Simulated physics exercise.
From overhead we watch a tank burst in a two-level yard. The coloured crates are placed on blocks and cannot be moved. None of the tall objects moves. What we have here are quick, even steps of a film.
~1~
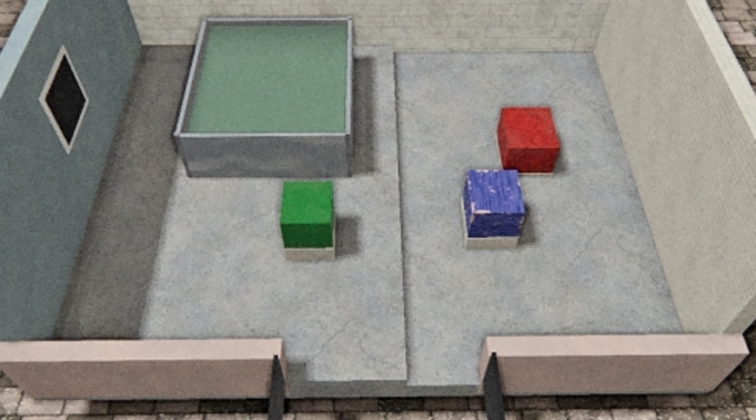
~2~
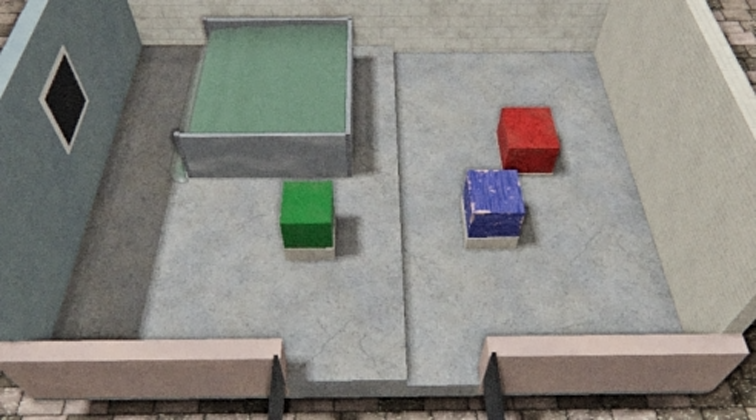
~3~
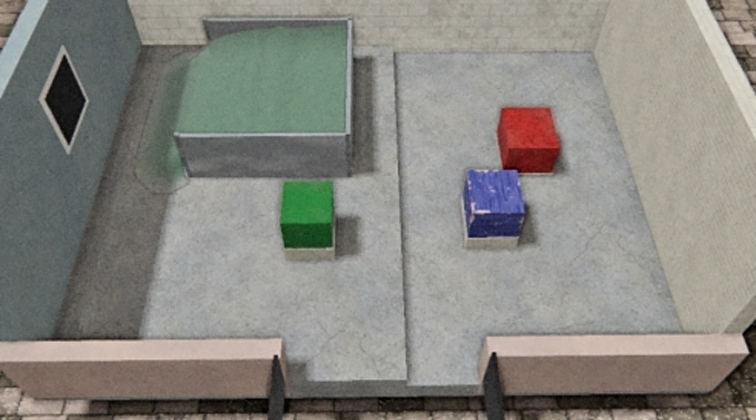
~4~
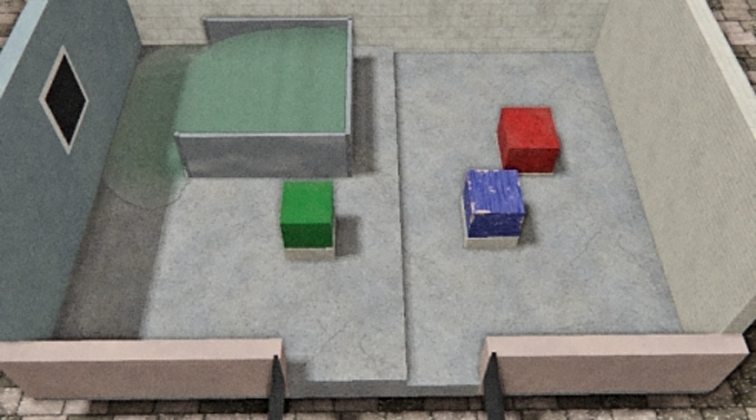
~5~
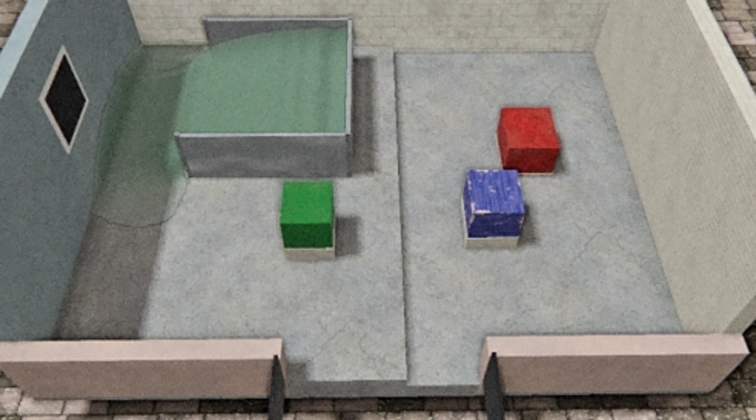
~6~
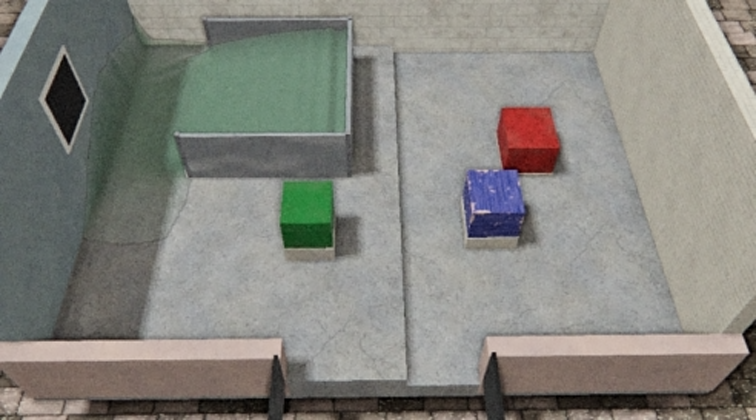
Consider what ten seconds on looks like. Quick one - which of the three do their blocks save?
One by one: The red crate gets dampened by the water, the blue crate avoids any dampness from the water, the green crate avoids any dampness from the water.
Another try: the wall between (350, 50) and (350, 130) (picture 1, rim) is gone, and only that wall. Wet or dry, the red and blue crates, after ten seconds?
First the red crate: It gets reached; then the blue crate: It gets reached.
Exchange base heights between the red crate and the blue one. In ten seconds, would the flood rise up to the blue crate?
Blue crate: Flooded.
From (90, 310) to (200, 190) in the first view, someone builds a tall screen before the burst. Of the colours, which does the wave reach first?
I'd pick the green one.
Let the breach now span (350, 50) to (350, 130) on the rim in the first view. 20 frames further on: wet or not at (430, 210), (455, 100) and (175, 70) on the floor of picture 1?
Place one: Reached by the flood. Place two: Reached by the flood. Place three: Spared by the leak.
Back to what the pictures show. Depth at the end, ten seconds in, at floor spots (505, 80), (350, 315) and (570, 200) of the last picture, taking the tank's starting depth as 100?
4, 10 and 16 in a hundred, in turn.
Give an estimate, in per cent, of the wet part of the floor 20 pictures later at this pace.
Some 55 per cent.
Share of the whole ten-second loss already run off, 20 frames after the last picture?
Note - share reached: 5 %.
A moment on, water covers 15 % of the floor; the red crate not reached, the blue crate not reached, the green crate not reached.
Next, water covers 30 % of the floor; the red crate not reached, the blue crate not reached, the green crate not reached.
Then, water covers 55 % of the floor; the red crate not reached, the blue crate not reached, the green crate water round its plinth.
Later, water covers 85 % of the floor; the red crate water round its plinth, the blue crate water round its plinth, the green crate water round its plinth.
In the end, water covers 95 % of the floor; the red crate was topped, the blue crate stayed above the water, the green crate stayed above the water.
